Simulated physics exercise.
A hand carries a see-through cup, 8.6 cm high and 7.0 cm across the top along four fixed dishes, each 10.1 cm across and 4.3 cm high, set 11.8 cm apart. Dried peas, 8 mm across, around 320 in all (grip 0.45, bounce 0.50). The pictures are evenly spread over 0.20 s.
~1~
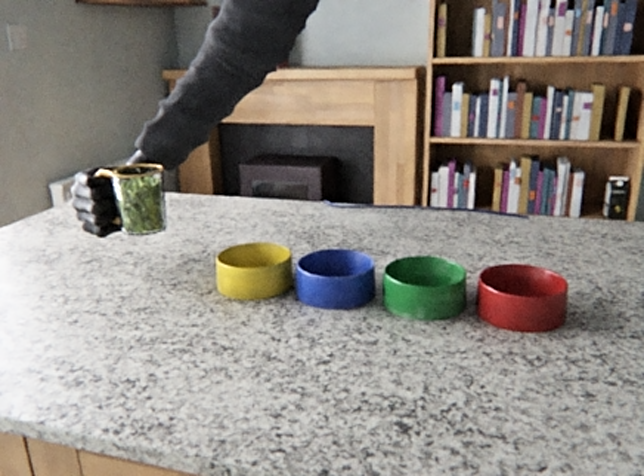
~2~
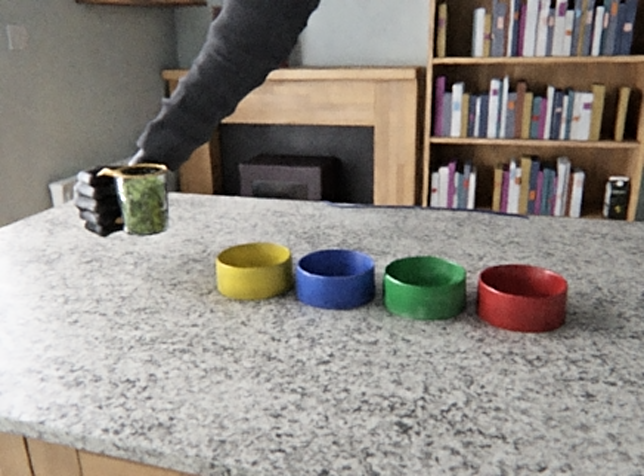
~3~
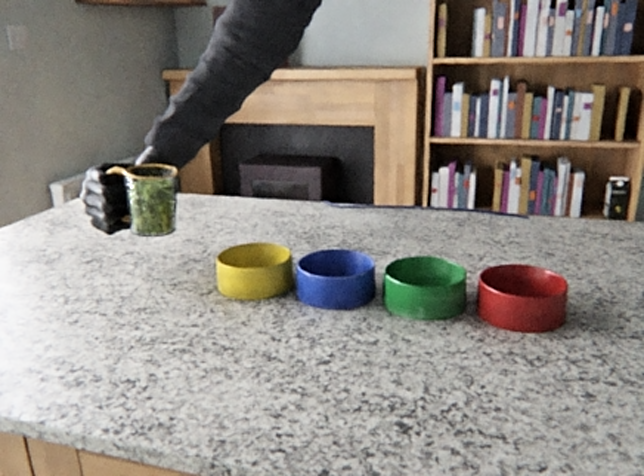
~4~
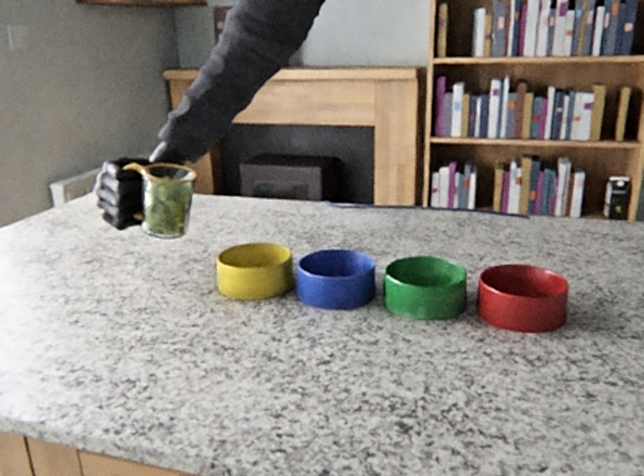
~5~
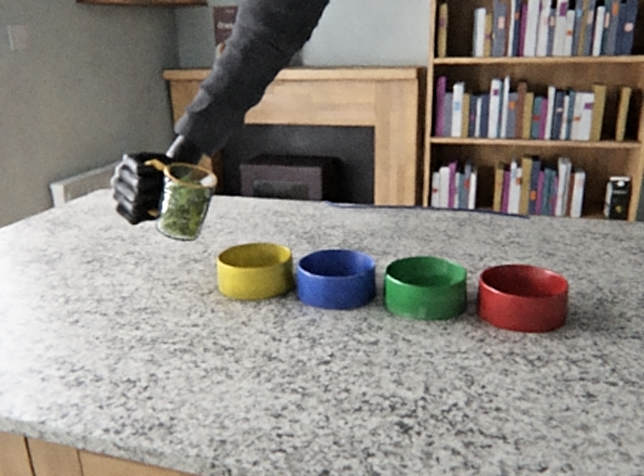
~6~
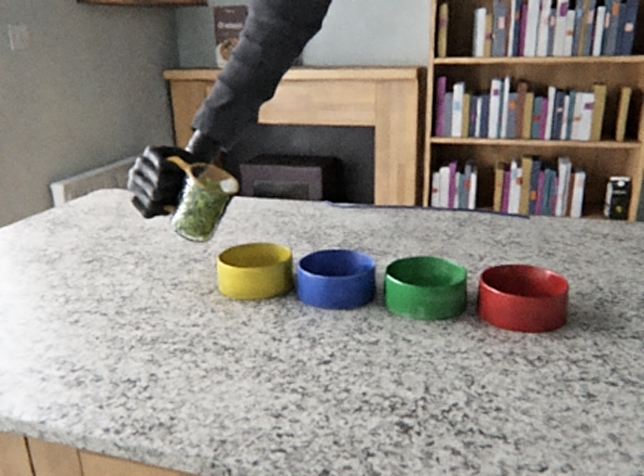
The clip opens on a dark-gloved hand holding a clear cup of green pieces upright at the left, above a speckled countertop with yellow, blue, green and red dishes in a row. The hand moves the cup a short way right, gradually tilting it rightward near the yellow dish.
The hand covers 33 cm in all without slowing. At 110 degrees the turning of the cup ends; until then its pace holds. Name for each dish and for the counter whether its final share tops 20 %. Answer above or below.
Red: Below, blue: Below, green: Above, yellow: Below, counter: Below.
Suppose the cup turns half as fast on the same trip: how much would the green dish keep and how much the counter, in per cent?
Then: Green 100; counter 0.
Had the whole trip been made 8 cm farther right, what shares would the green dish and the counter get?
Then: Green 0, counter 30.
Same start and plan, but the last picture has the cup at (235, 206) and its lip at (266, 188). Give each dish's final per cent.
Red 0, blue 0, green 100, yellow 0.
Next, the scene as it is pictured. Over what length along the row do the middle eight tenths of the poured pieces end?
Some 6 cm.
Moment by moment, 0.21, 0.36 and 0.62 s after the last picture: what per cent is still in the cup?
In turn: 100, 95, 10.
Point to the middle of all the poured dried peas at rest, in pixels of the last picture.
At about (428, 286).
Then, 0.21 s after the last picture, tilt 71 degrees; cup holds 100 %.
Then, 0.36 s after the last picture, tilt 99 degrees; cup holds 95 %, green 5 %.
Then, 0.62 s after the last picture, tilt 110 degrees; cup holds 10 %, green 90 %.
In the end, red 0 %, blue 0 %, green 100 %, yellow 0 %, counter 0 %.
